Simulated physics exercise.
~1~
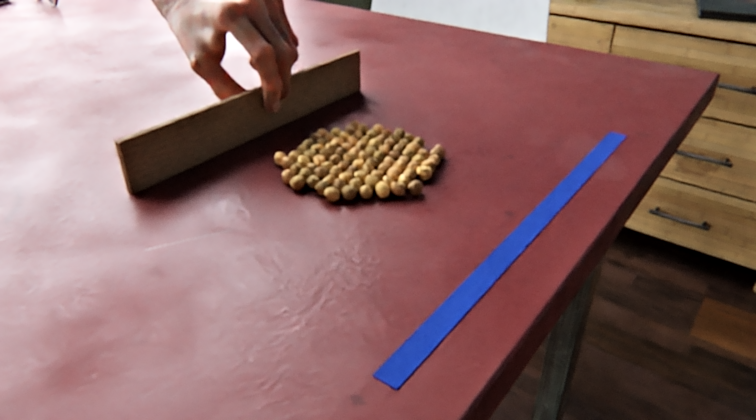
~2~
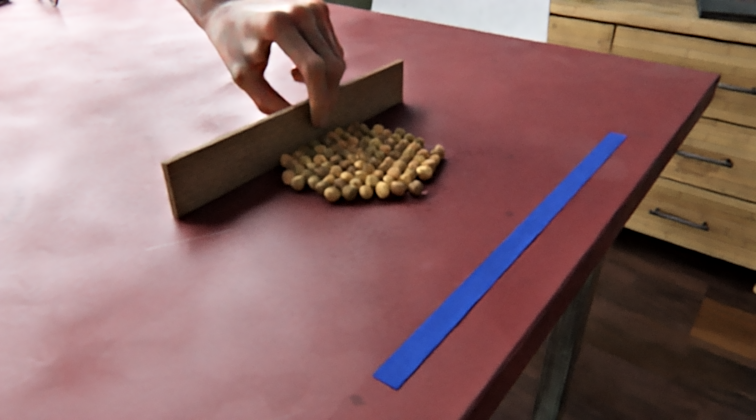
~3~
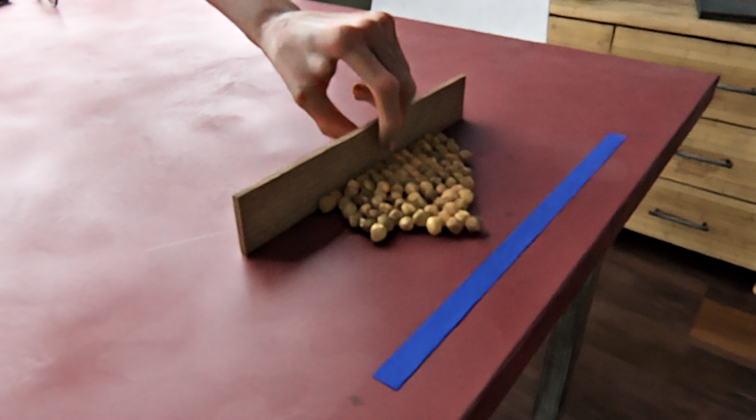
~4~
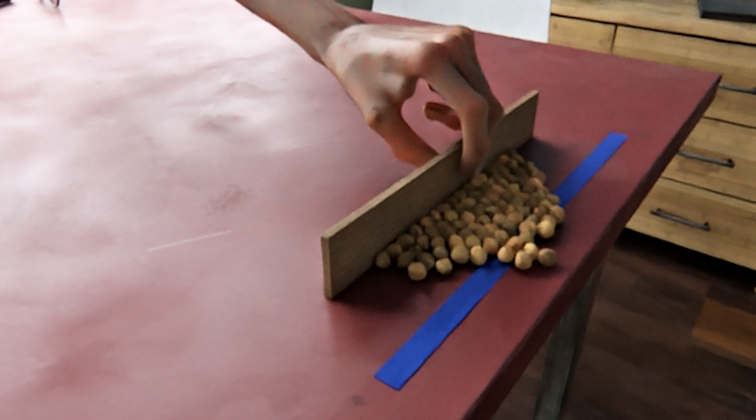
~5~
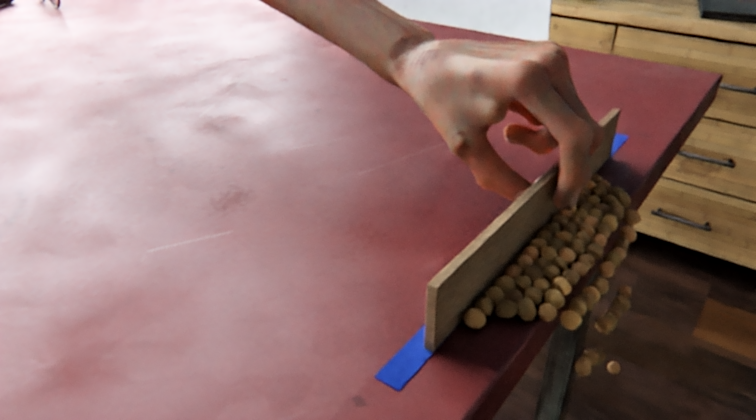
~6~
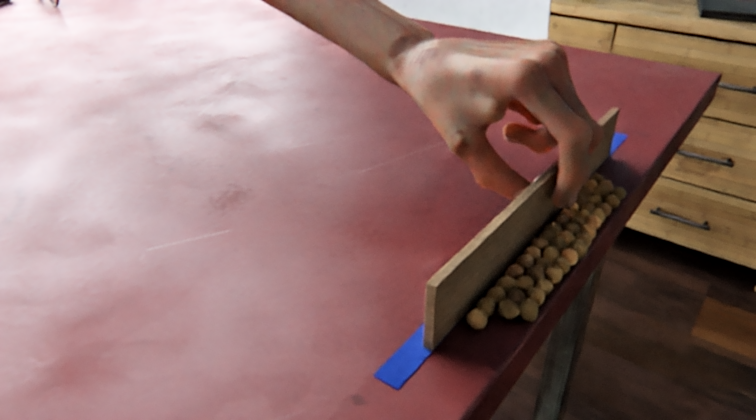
On a dark red tabletop, a hand slid an upright board rightward into a heap of small round tan things, pushing them over a strip of blue tape until the board stopped there; some dropped off the edge and the rest stayed on the table.
